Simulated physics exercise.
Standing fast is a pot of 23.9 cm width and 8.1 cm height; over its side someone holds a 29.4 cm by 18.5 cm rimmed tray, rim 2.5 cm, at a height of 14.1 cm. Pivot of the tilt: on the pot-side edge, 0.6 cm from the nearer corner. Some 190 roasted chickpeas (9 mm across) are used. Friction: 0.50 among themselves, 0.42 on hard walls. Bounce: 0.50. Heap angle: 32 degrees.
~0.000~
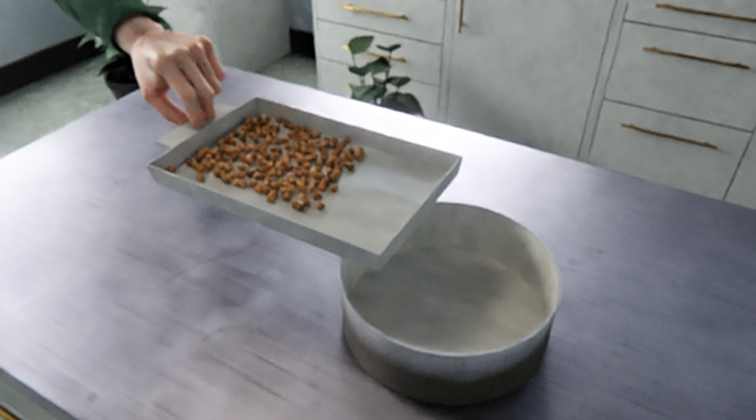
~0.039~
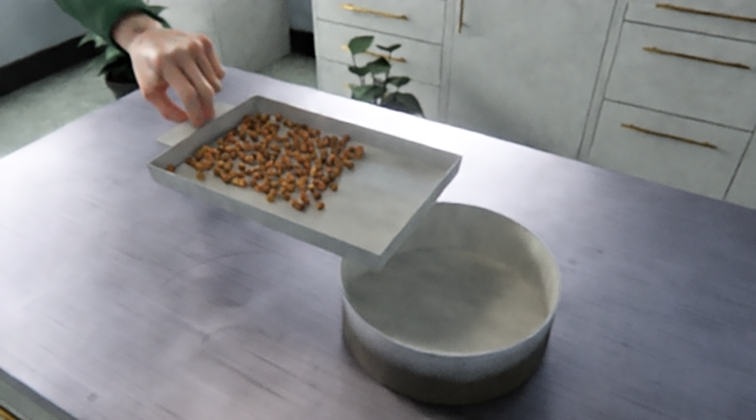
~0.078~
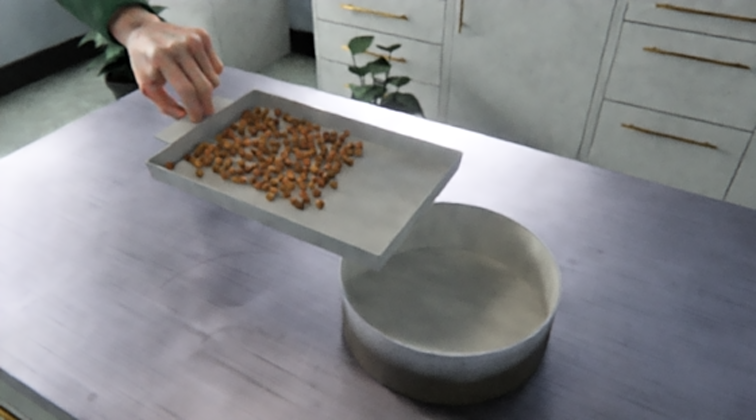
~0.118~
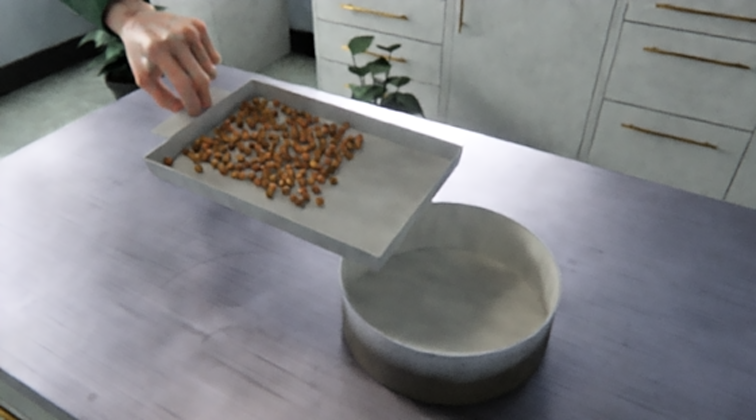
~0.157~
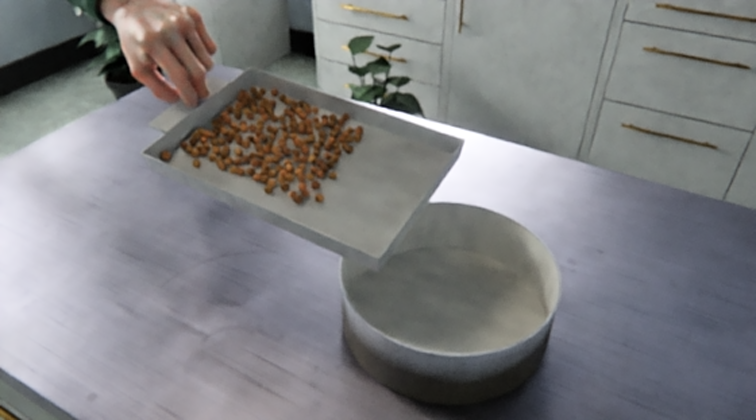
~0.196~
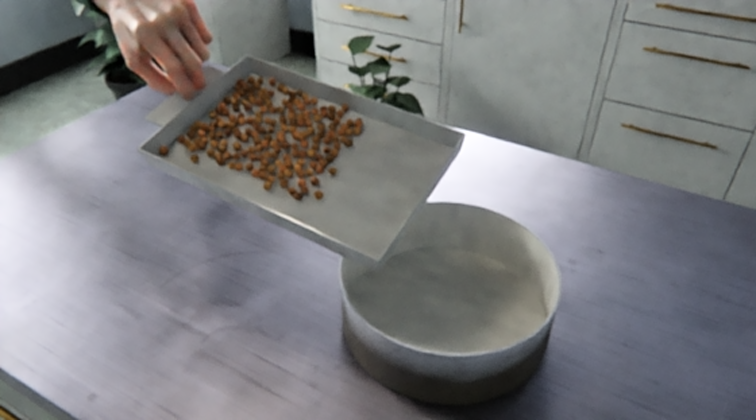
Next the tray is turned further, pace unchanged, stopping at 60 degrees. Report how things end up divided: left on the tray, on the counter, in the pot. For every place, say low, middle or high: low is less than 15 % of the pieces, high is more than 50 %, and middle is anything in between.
Here is the split: Tray: High; counter: Low; pot: Low.
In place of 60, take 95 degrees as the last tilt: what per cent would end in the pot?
That comes out at some 0 per cent.
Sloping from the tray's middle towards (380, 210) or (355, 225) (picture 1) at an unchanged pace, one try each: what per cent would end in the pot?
First try: Around 20 percent; second try: Around 15 percent.
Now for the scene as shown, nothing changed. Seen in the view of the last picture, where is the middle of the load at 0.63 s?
(253, 166) or thereabouts.
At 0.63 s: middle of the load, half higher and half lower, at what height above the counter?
Around 22 cm up.
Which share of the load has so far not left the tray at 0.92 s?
Estimate: About 100 percent.
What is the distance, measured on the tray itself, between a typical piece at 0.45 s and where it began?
It has moved some 3 cm from its start.
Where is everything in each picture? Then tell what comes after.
Tray tilt 0 degrees, front corners at (150, 164) and (378, 251); middle of the pieces at (275, 156); pot at (449, 267), in the first frame.
Tray tilt 1 degrees, front corners at (150, 163) and (378, 251); middle of the pieces at (275, 155), in the second frame.
Tray tilt 2 degrees, front corners at (149, 161) and (378, 252); middle of the pieces at (275, 151), in the third frame.
Tray tilt 5 degrees, front corners at (147, 157) and (378, 253), lowest corner right front; middle of the pieces at (274, 145), in the fourth frame.
Tray tilt 9 degrees, front corners at (144, 152) and (378, 255), lowest corner right front; middle of the pieces at (272, 137), in the fifth frame.
Tray tilt 13 degrees, front corners at (141, 148) and (378, 257), lowest corner right front; middle of the pieces at (271, 130); pot at (449, 267). The tray's pace is about 90 degrees a second, in the sixth frame.
After 0.45 s, tilt 36 degrees; the tray holds 100 %, the pot 0 %.
After 0.63 s, tilt 53 degrees; the tray holds 100 %, the pot 0 %.
Then, at 0.92 s, tilt 60 degrees; the tray holds 100 %, the pot 0 %.
By 1.5 s all is still; tray 95 %, counter 5 %, pot 0 %.
